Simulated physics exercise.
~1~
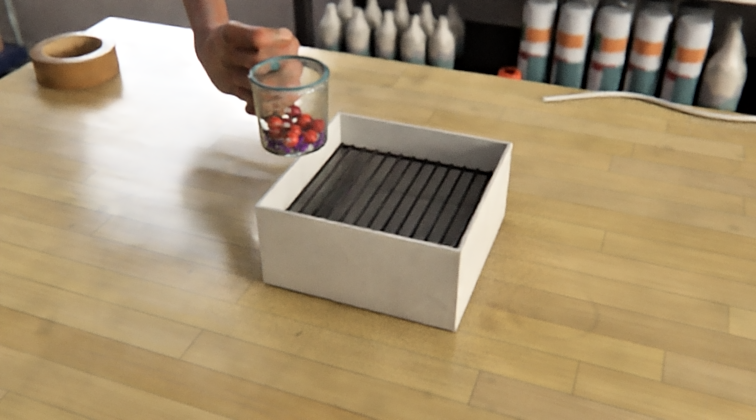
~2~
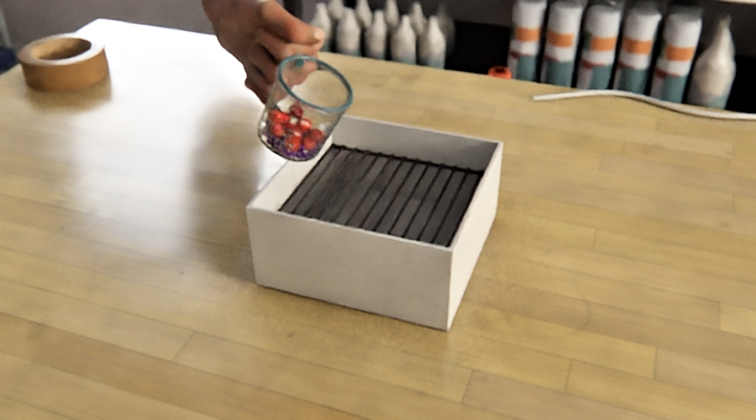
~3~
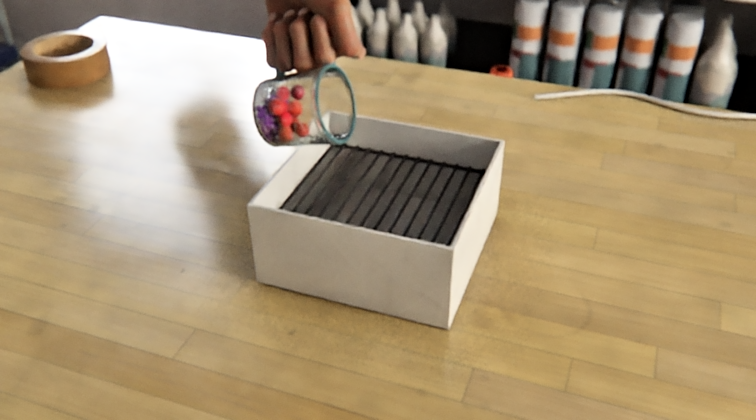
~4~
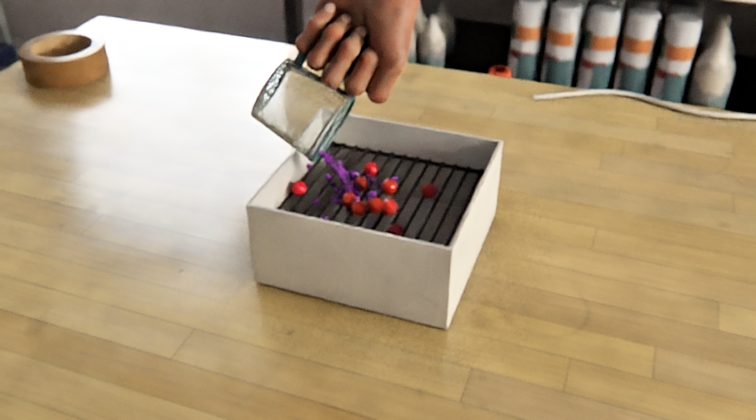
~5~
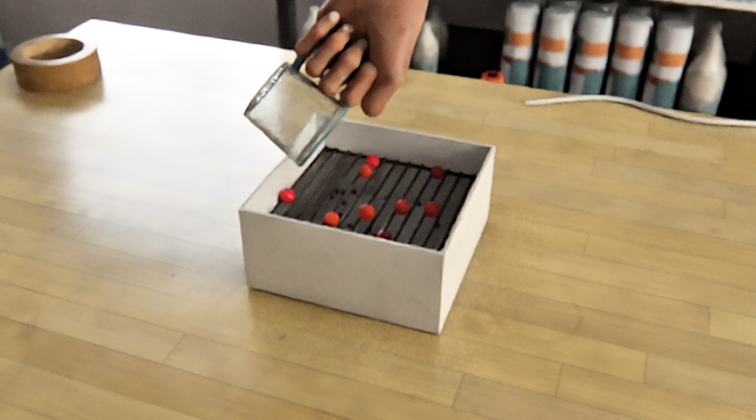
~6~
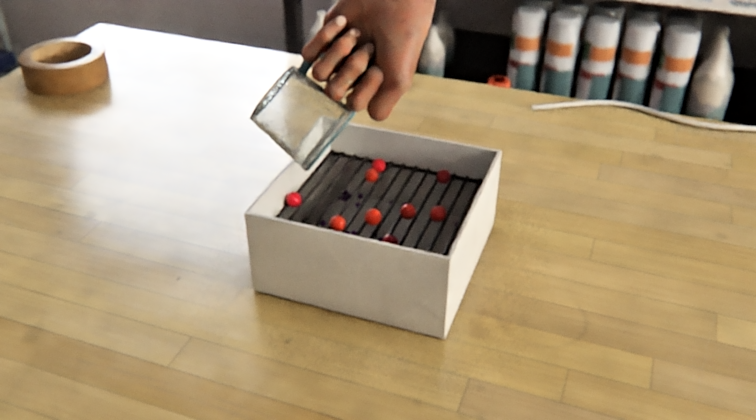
At the start, a hand holds a clear cup of red balls and smaller purple pieces upright above a white box with a dark slatted rack across it, on a wooden table. The hand tilts the cup until it lies on its side, with the mix still inside. It then tips the cup further, and the red balls spill onto the rack while the purple pieces stream out. The emptied cup stays tilted over the box. Finally, the red balls rest scattered on top of the rack, while the purple pieces have dropped through beneath it.
